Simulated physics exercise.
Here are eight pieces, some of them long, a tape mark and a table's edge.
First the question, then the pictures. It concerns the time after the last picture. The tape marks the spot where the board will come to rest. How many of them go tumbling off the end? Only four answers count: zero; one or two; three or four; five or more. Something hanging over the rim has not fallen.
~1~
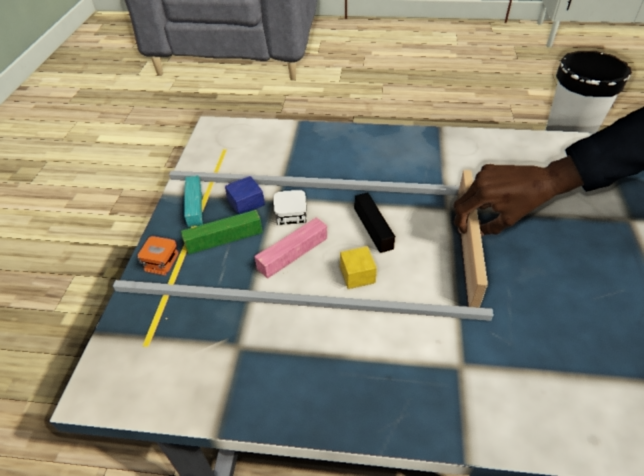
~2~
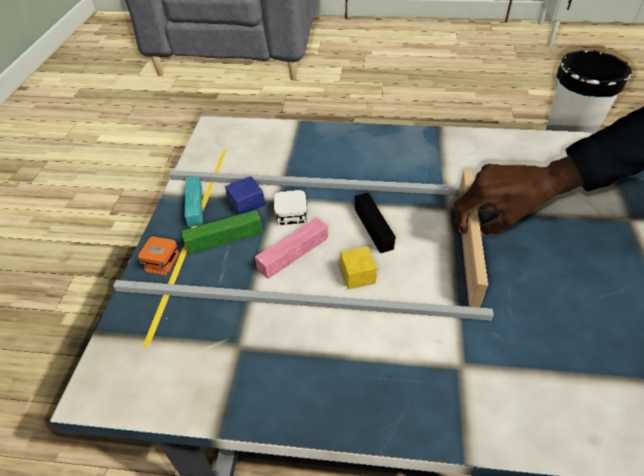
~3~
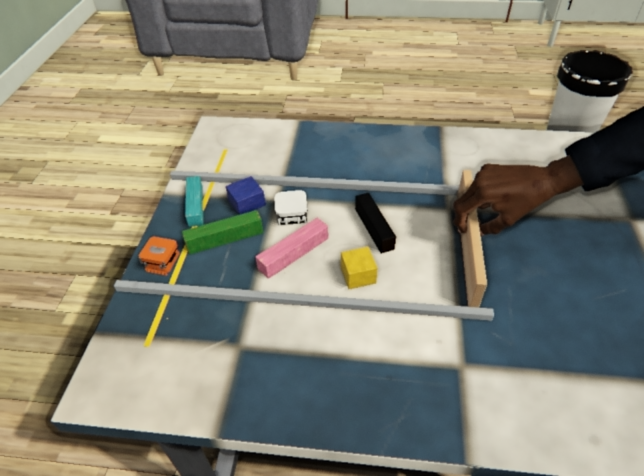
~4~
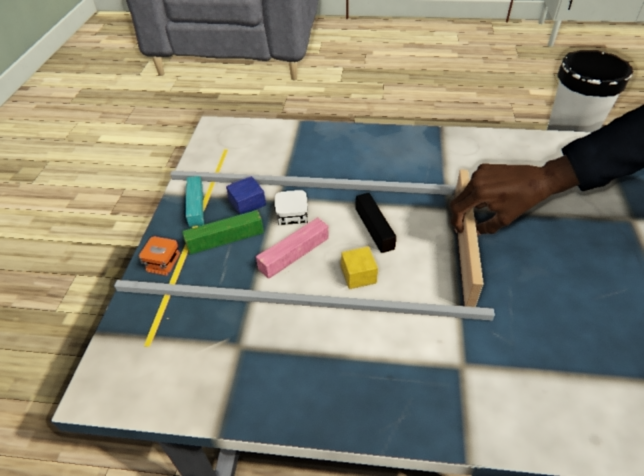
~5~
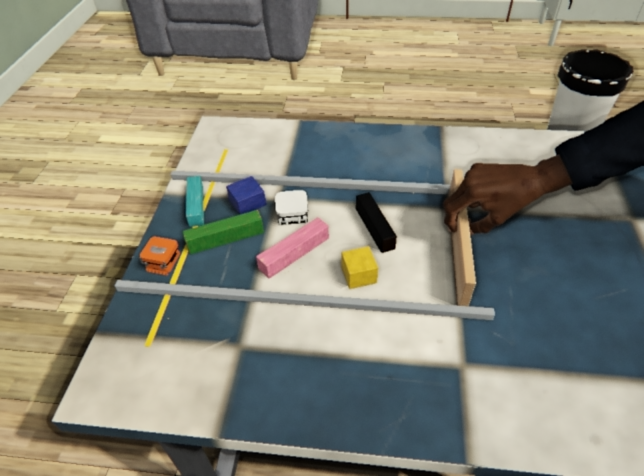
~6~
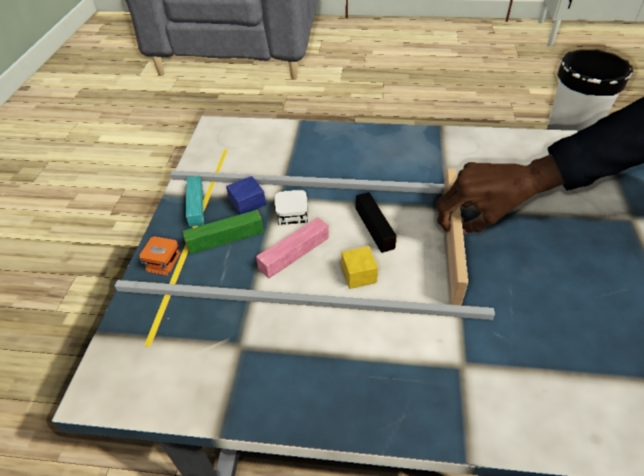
My answer: Three or four.
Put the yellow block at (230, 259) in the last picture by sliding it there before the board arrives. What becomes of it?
I reckon from there it stays aboard.
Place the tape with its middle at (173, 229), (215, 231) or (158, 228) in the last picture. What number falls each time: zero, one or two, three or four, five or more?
Counts as listed: At least five / one or two / at least five.
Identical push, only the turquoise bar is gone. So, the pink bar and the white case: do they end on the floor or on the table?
As for the pink bar, it is left in place; as for the white case, it is left in place.
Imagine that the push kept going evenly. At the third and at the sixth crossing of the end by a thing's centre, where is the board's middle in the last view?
At the first moment about (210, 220), at the next about (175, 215).
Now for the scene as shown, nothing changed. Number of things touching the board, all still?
Counting them up gives 2.
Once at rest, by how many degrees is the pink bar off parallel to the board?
Around 15 degrees.
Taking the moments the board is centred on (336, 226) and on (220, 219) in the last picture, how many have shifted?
In order, the tallies are 3 and 8.
Early on, none off yet; orange case at rest near (161, 256); turquoise bar at rest near (195, 201); green bar at rest near (224, 232).
A while later, none off yet; orange case travelled about its own width near (135, 268); turquoise bar travelled a little near (163, 201); green bar travelled about its own width near (176, 231).
Finally, the number that fall off is three or four; lost, blue block, turquoise bar and orange case.
